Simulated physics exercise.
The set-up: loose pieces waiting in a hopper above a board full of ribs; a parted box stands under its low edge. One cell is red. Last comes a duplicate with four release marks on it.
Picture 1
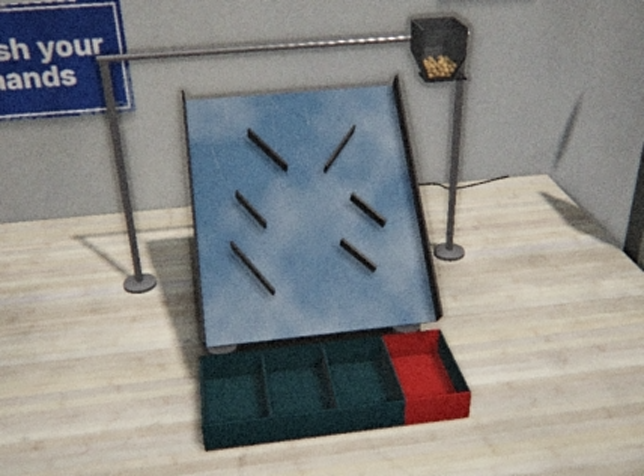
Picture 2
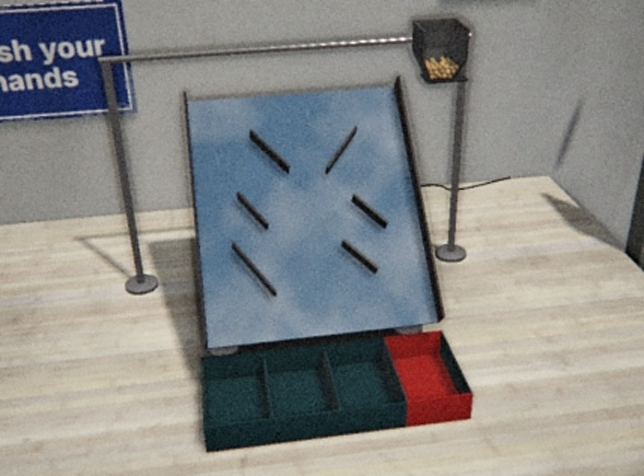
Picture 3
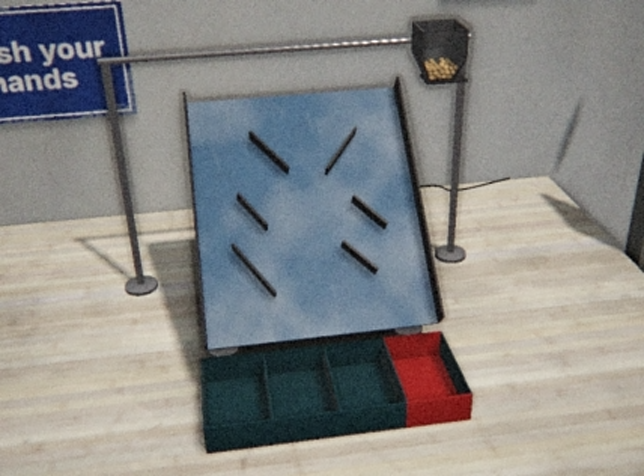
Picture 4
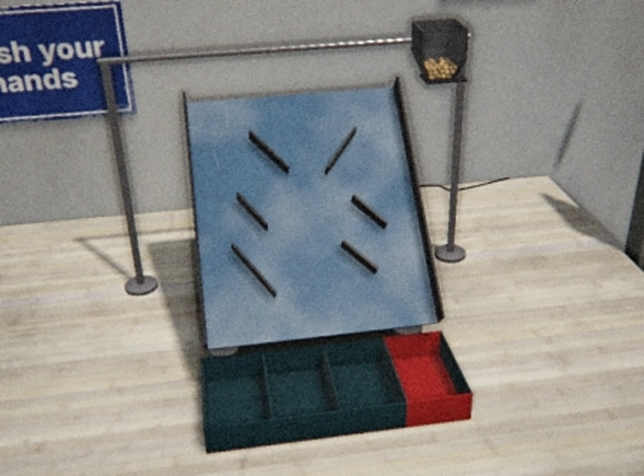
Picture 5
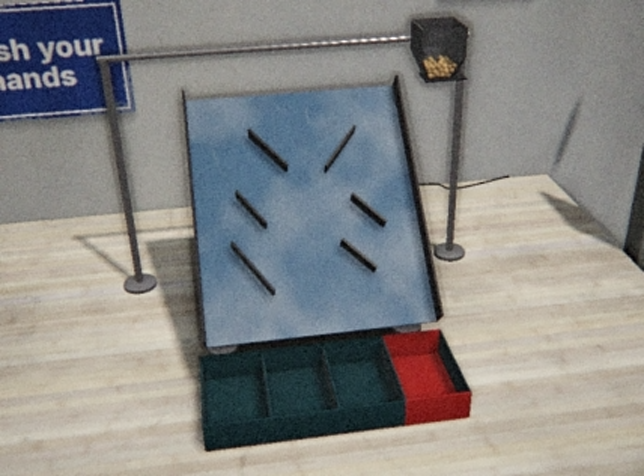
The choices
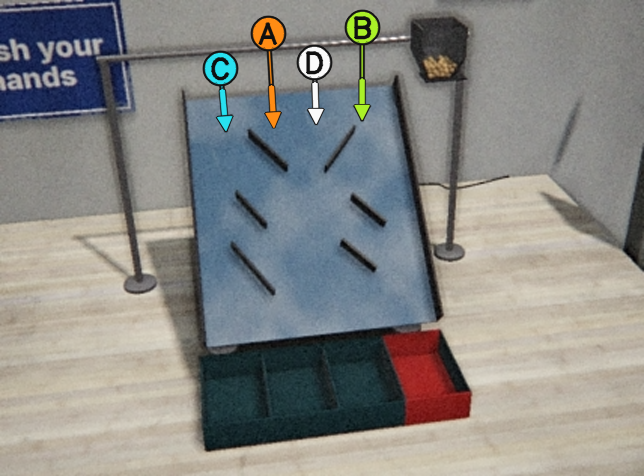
At the start, a dark hopper holding small tan pieces sits at the upper right, above a tilted blue board with six dark ribs. Below the board rests a box of four cells, the rightmost red. Through to the end, the pieces stay in the hopper and nothing visibly moves.
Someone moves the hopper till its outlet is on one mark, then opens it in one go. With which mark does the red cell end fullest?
B.
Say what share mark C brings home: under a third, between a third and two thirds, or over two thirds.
It is under a third.
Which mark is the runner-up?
That is mark A.
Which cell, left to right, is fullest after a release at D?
It is the second one.
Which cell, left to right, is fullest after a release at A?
The third from the left.
On the marked copy, mark A meets the board at (273, 121); mark B meets the board at (362, 114); mark C meets the board at (225, 125); mark D meets the board at (316, 118).
Choosing A, about a quarter in the red cell, most in other cells, a stray few outside the box.
Choosing B, most in the red cell, about a quarter in other cells.
Choosing C, a stray few in the red cell, nearly all in other cells, a stray few outside the box.
Choosing D, none in the red cell, nearly all in other cells.
